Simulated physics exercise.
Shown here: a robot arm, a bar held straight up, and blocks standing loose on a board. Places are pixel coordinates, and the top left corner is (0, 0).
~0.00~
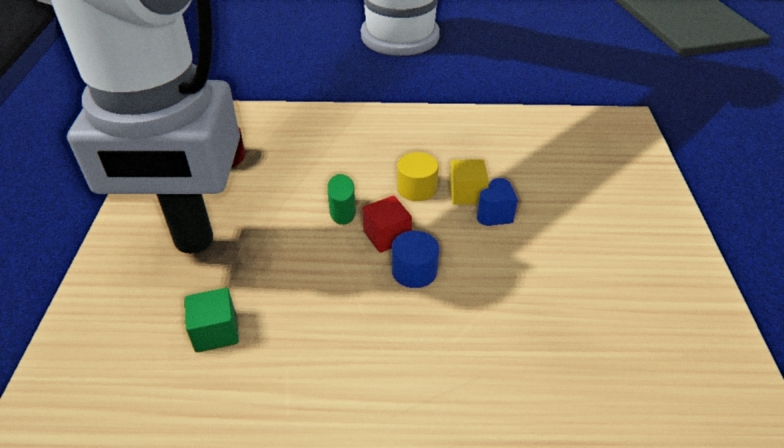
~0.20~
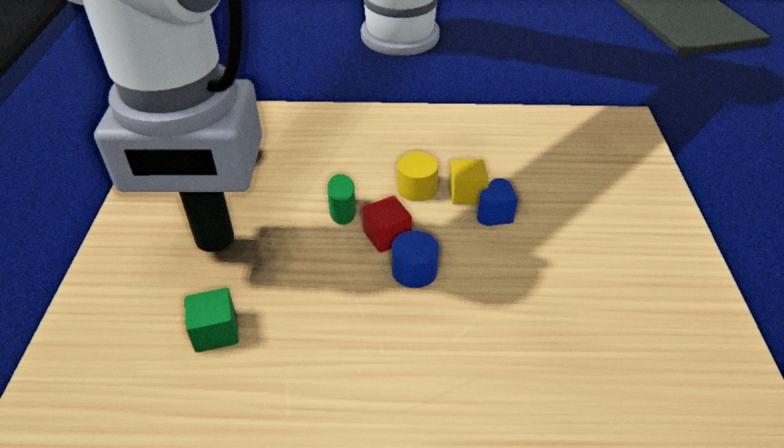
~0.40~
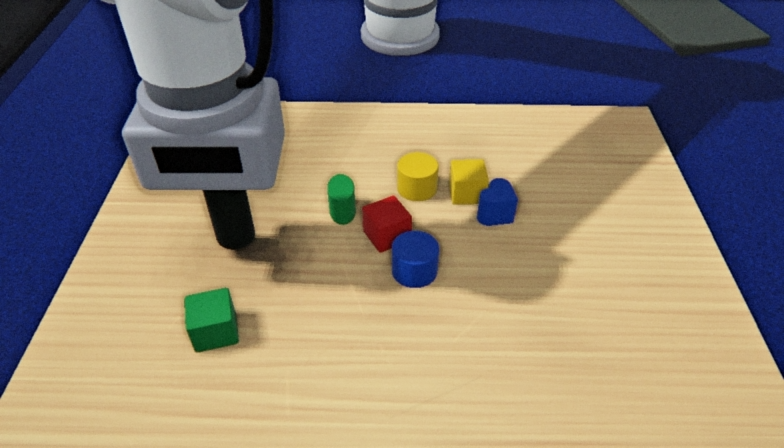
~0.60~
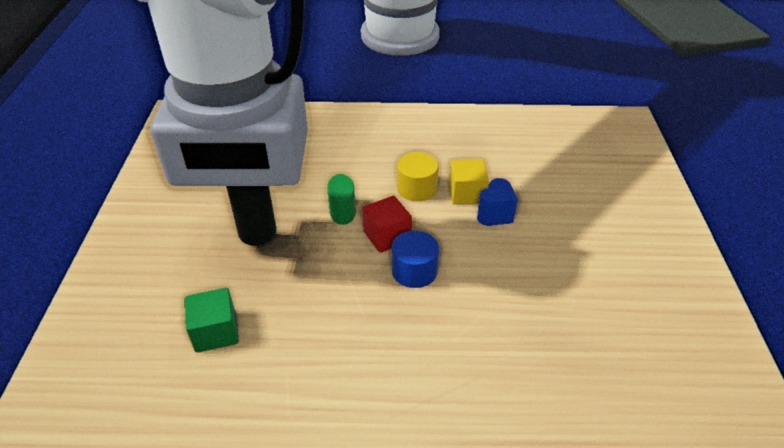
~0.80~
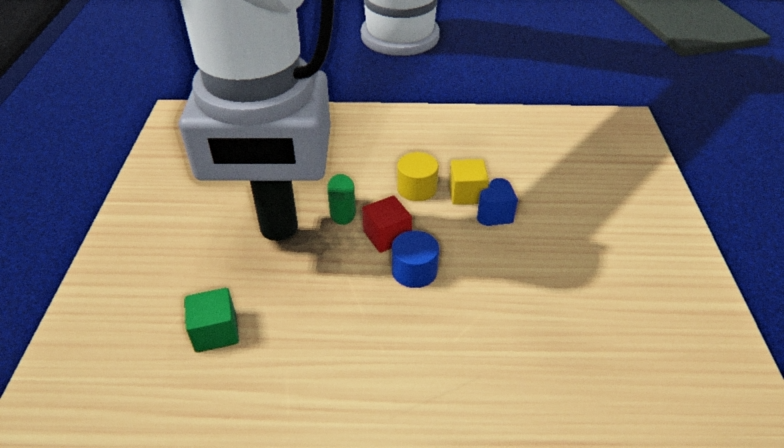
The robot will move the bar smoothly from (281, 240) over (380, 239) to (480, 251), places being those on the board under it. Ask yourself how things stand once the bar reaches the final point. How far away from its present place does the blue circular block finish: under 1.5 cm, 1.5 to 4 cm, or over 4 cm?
Shift of under 1.5 cm.
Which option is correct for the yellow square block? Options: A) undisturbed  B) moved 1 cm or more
The one that fits is A, undisturbed.
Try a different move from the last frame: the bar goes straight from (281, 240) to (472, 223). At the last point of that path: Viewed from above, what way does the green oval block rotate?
Rotation: Counter-clockwise.
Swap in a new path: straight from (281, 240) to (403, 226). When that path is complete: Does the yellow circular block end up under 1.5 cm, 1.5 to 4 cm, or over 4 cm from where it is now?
My estimate: Under 1.5 cm.
The first path, step by step. One third of the way, bar (347, 227); nothing pushed yet.
Two thirds of the way, bar (415, 231); red square block (454, 215), turned 15° clockwise; blue circular block (420, 248).
At the end, bar (481, 241); green oval block not moved; red square block (522, 221); blue circular block (422, 250); yellow square block not moved.
